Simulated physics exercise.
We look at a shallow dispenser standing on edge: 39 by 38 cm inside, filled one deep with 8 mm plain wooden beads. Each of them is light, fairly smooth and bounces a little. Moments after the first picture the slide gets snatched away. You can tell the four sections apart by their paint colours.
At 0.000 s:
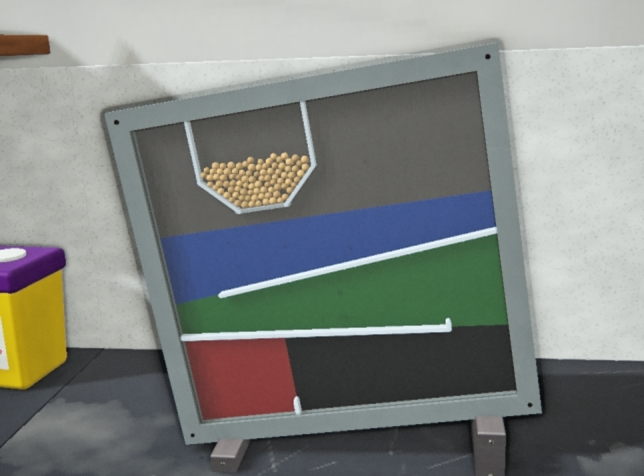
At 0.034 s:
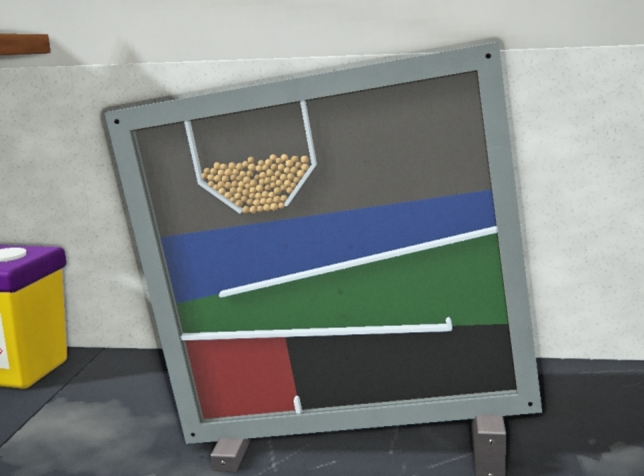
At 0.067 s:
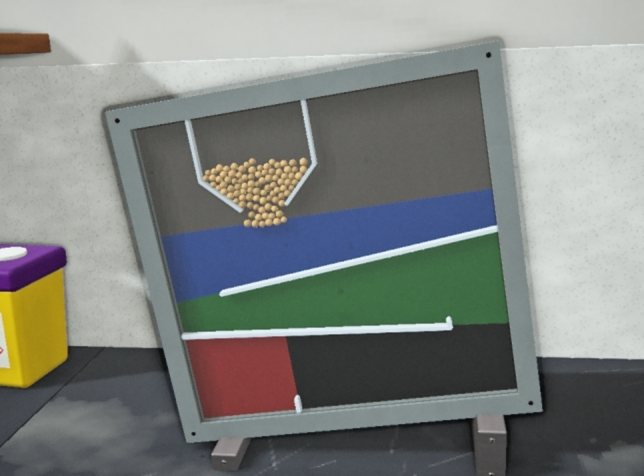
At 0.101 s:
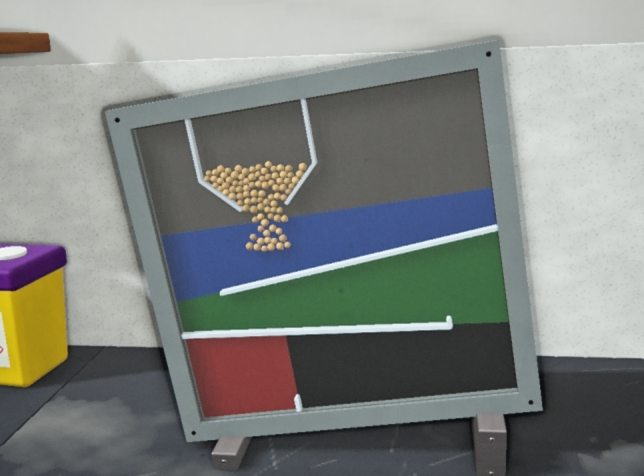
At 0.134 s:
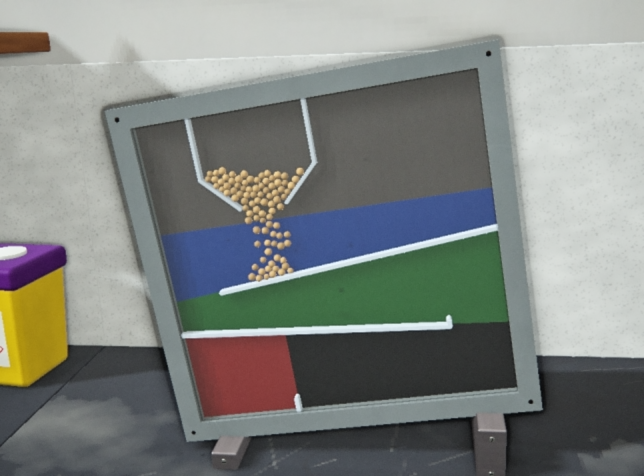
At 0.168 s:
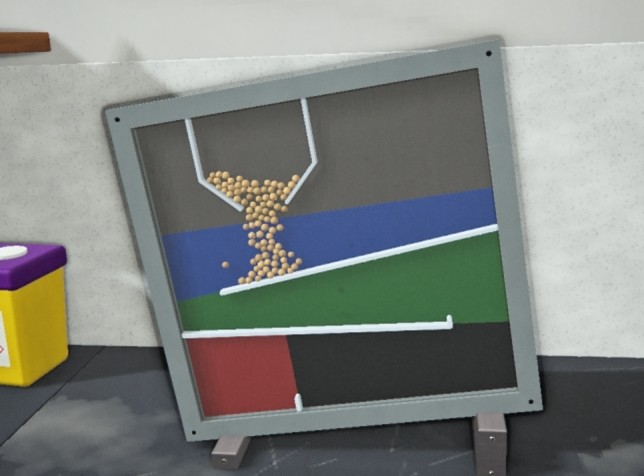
A square grey-framed panel, tilted anticlockwise, stands on a dark surface before a pale wall, seen from the front by a still camera. Light wooden beads fill a white-walled hopper above blue, green, red and black sections with pale sloping ledges, and a yellow, purple-topped container sits left. The hopper's bottom opens, and beads pour through the gap, strike the upper ledge and bunch there, one bouncing left.
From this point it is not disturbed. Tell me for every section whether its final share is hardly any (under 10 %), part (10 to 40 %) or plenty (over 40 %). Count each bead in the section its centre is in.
The shares are red section hardly any, blue section part, green section plenty, black section hardly any.
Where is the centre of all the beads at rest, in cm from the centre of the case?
The middle sits around 12 cm left of it and 6 cm below it.
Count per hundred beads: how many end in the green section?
Estimated share there: Roughly 65 per cent.
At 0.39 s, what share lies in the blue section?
Share: Near 75 %.
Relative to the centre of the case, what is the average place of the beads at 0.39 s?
Left: About 10 cm; below: About 3 cm.
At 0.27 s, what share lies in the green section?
I'd guess near 0 in a hundred.
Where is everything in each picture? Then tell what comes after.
The first picture shows tilted 8° anticlockwise; about 90 beads; load centre (253, 180); red (241, 376), blue (307, 245), green (360, 297), black (395, 366); slide (238, 212) to (289, 204).
The second picture shows load centre (254, 183); 6 out, leading bead (246, 210).
The third picture shows load centre (258, 184); 15 out, leading bead (262, 224).
The fourth picture shows load centre (261, 200); 27 out, leading bead (265, 249).
The fifth picture shows load centre (257, 210); 38 out, leading bead (259, 279).
The sixth picture shows load centre (258, 224); 53 out, leading bead (242, 281); wall ends (223, 292), (449, 319), (298, 397), (187, 116) to (241, 209), (288, 202) to (303, 96).
After 0.27 s, the beads' middle is 9 cm left of and 1 cm above the centre; blue 80 %.
After 0.39 s, the beads' middle is 10 cm left of and 3 cm below the centre; blue 75 %, green 25 %.
After 0.62 s, the beads' middle is 11 cm left of and 5 cm below the centre; blue 50 %, green 50 %.
Settled by 1.7 s, red 0 %, blue 35 %, green 65 %, black 0 %.
